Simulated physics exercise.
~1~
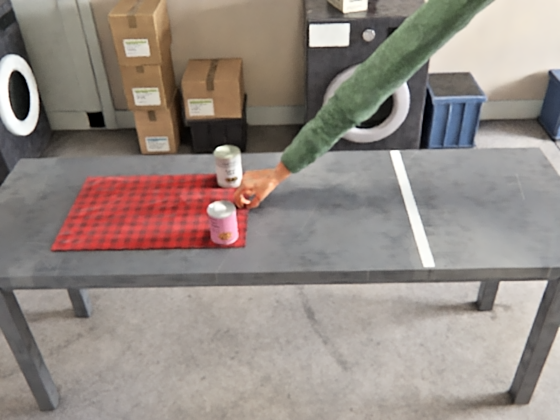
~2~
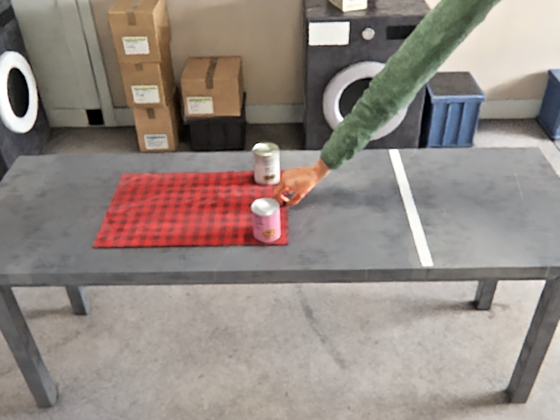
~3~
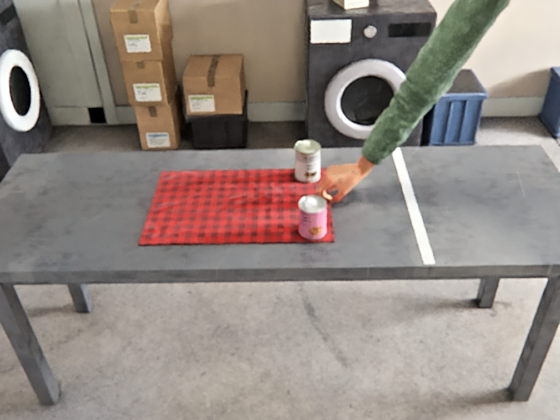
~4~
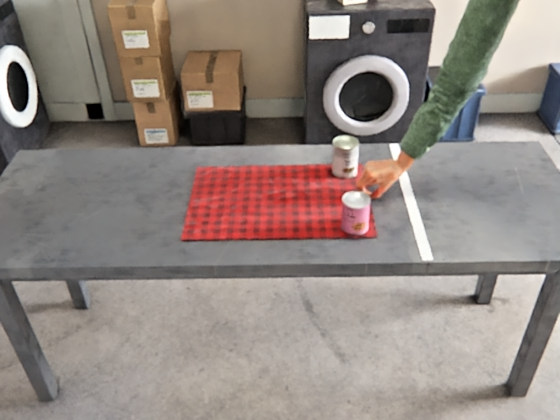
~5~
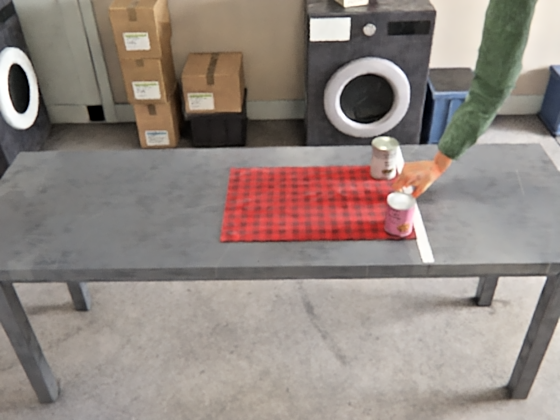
The video shows a hand in a green sleeve drawing a red checked cloth to the right across a gray table, with a white tin and a pink tin riding upright near its leading edge, until the cloth reaches a pale strip of tape with both tins still standing on it.
